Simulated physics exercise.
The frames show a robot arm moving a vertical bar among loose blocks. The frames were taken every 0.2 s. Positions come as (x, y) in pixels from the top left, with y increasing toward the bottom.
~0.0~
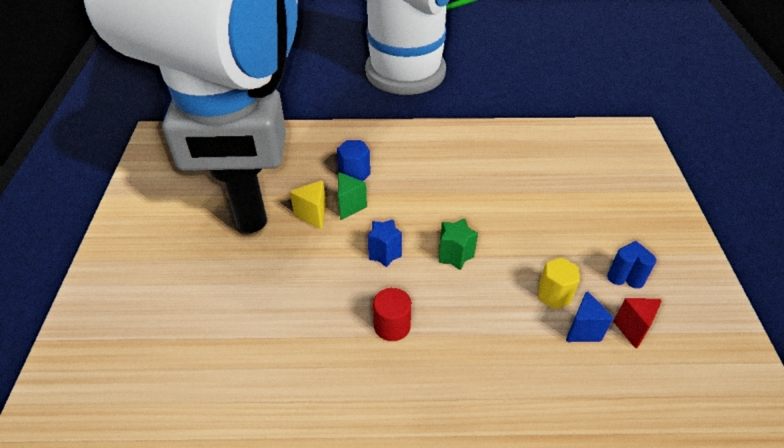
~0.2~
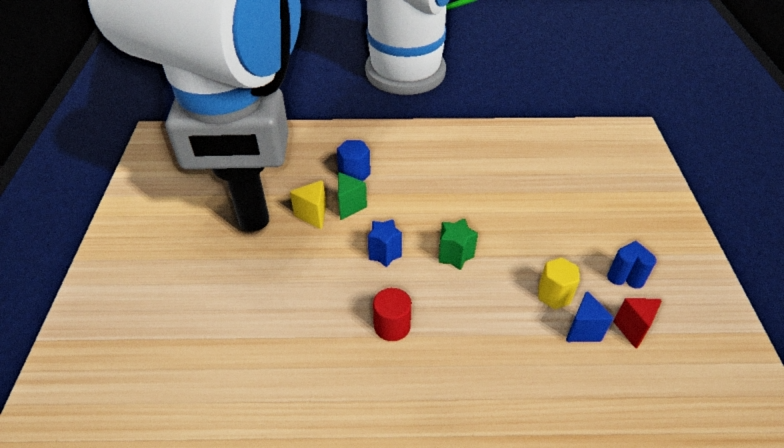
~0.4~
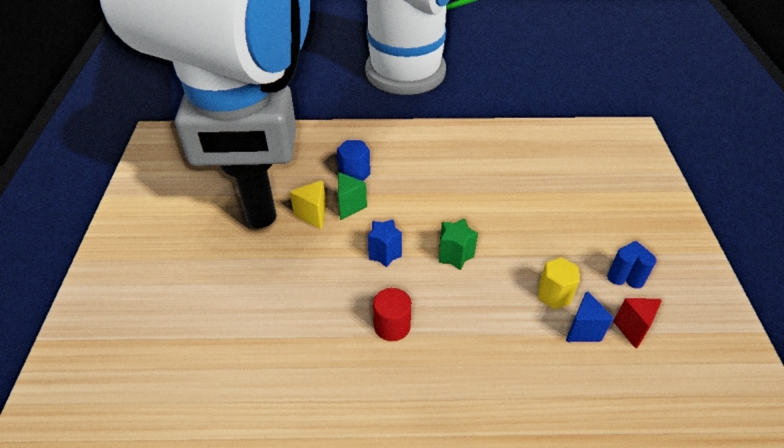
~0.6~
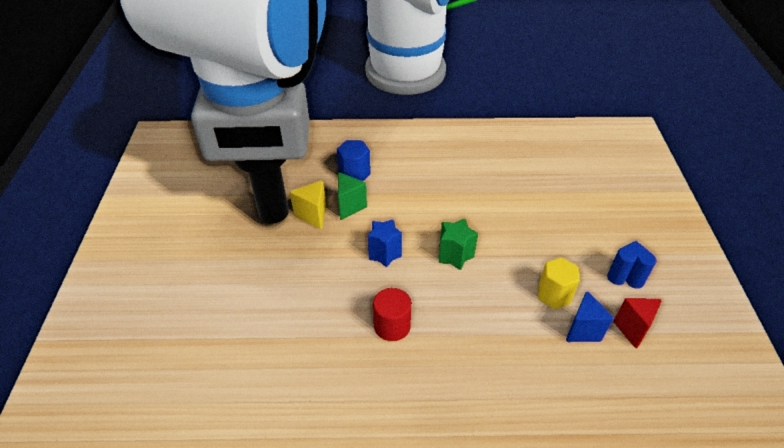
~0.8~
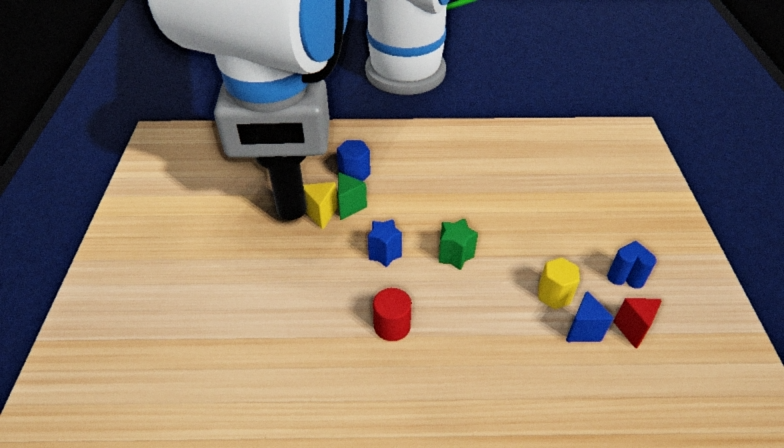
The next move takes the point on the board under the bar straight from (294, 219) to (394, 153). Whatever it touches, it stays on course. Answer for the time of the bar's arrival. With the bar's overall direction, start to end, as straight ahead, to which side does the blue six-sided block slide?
Answer: Left.
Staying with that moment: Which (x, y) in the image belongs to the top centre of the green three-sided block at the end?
It will end up at (374, 185).
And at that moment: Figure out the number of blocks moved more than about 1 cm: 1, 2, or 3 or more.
The count is three or more.
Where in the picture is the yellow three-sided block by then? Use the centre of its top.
Somewhere near (350, 181).
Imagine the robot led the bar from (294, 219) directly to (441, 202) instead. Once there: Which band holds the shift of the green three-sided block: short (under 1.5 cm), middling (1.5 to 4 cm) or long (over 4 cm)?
It goes beyond 4 cm.
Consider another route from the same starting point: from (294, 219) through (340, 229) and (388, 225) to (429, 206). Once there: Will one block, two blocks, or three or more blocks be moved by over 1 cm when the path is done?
The number will come to 2.
The first path, step by step. One third of the way, bar (330, 187); yellow three-sided block (349, 181), turned 75° clockwise; green three-sided block (373, 185), turned 20° anticlockwise.
Two thirds of the way, bar (364, 164); yellow three-sided block (350, 181), turned 80° clockwise; green three-sided block (374, 185), turned 15° anticlockwise; blue six-sided block (370, 130), turned 30° anticlockwise.
At the end, bar (394, 143); yellow three-sided block (350, 181), turned 80° clockwise; green three-sided block (374, 185), turned 15° anticlockwise; blue six-sided block (378, 114), turned 105° anticlockwise.
